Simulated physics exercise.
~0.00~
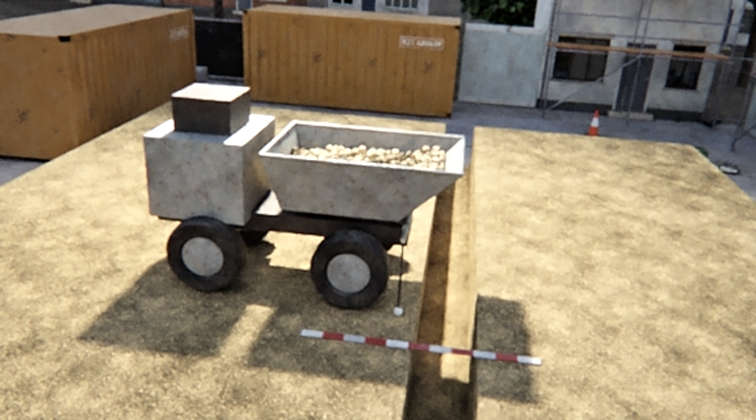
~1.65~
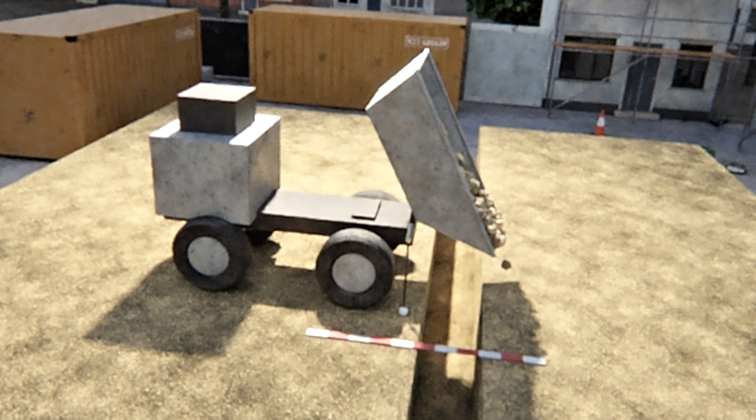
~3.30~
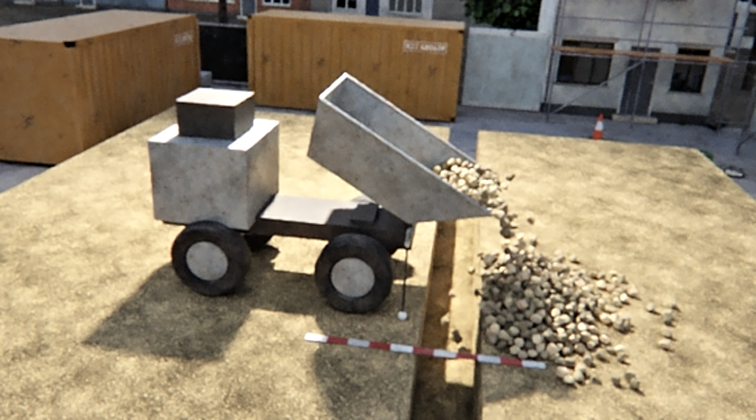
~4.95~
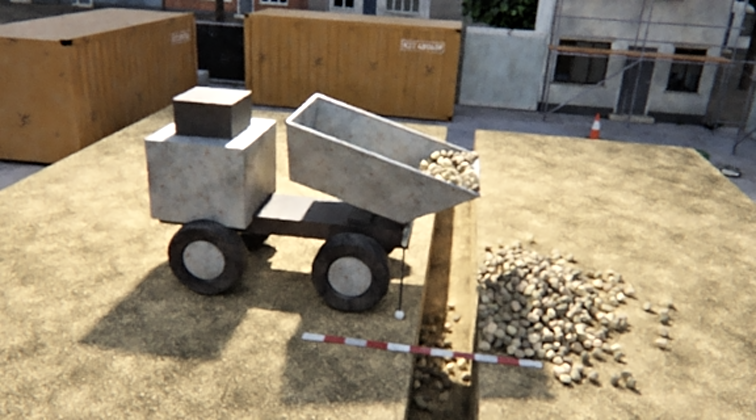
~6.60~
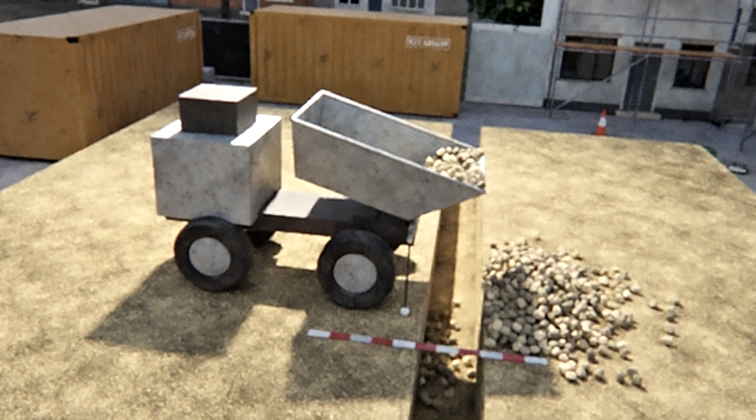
Small grey dumper tipping crushed rock, most landing in a heap beyond a narrow trench, then lowering its skip partway, some stones still inside.
